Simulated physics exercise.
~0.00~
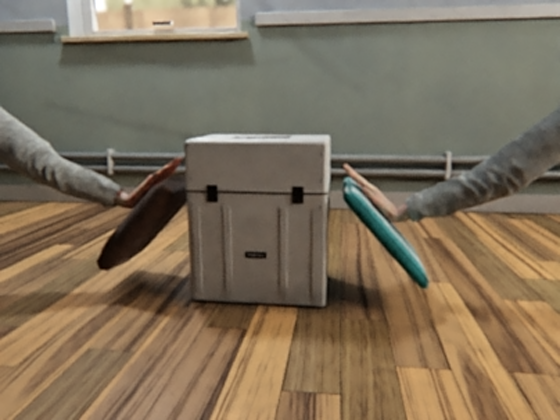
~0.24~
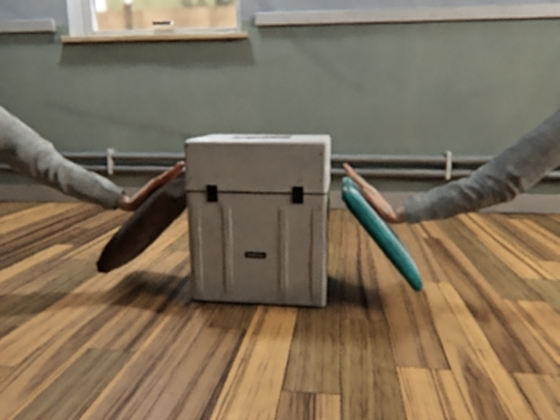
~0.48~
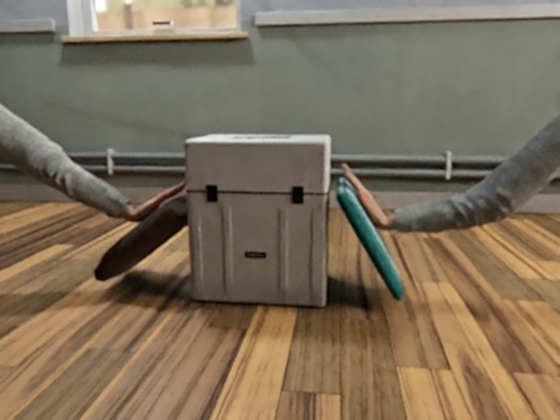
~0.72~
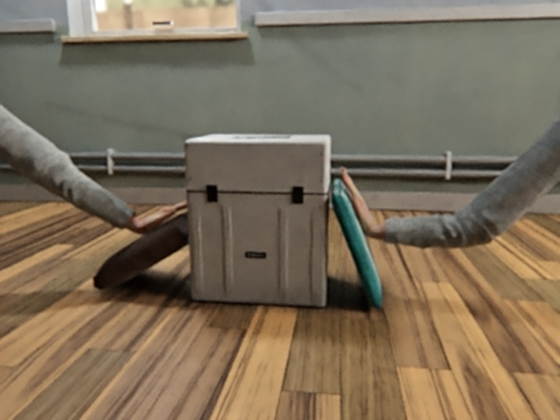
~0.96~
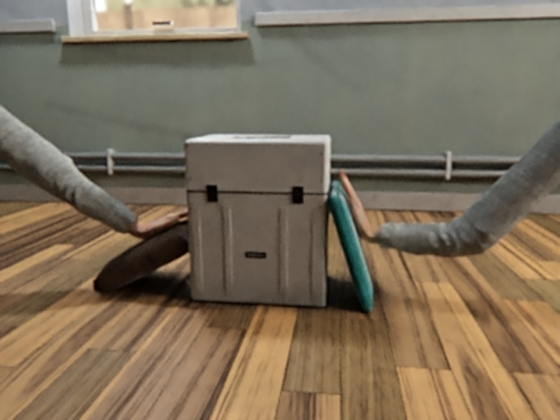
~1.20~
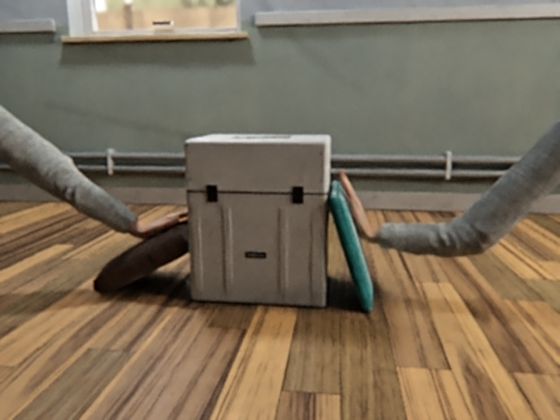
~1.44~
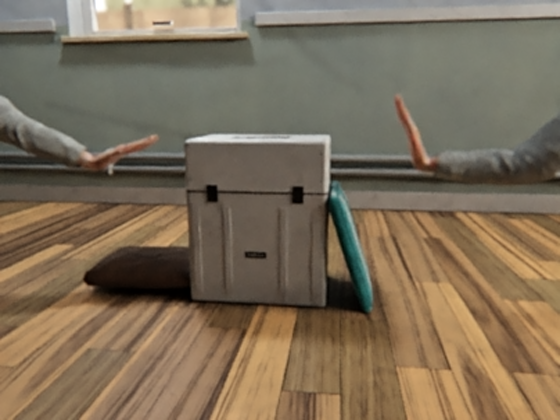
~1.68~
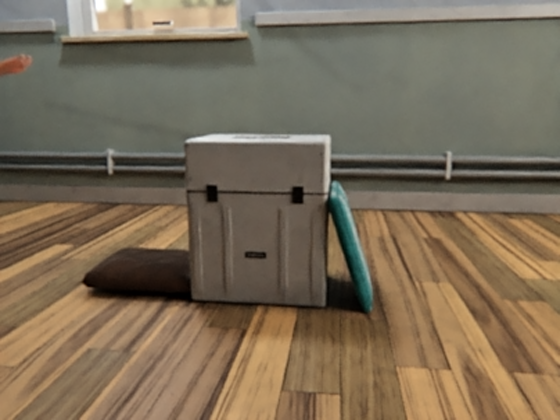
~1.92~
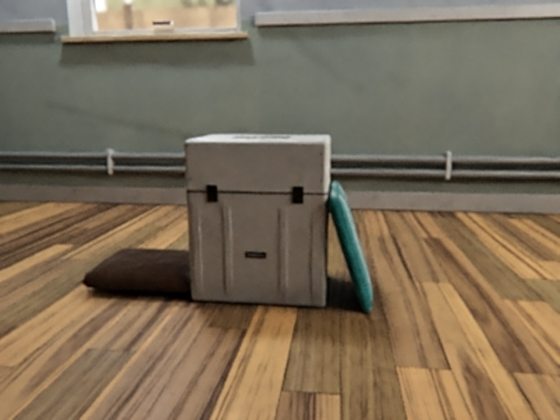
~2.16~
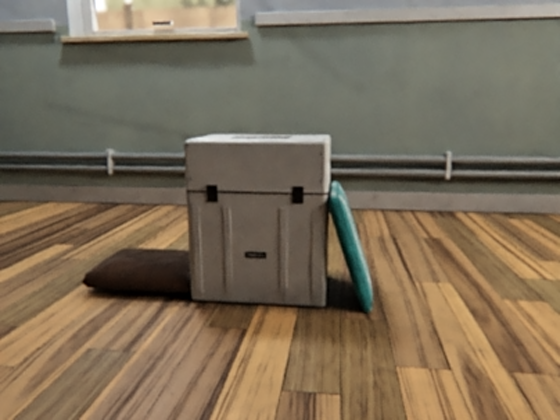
On a bare wooden floor, two hands lower a brown soft bag and a turquoise seat pad against opposite sides of a white chest, then withdraw; the bag on the left slides down flat, while the pad on the right stays leaning.
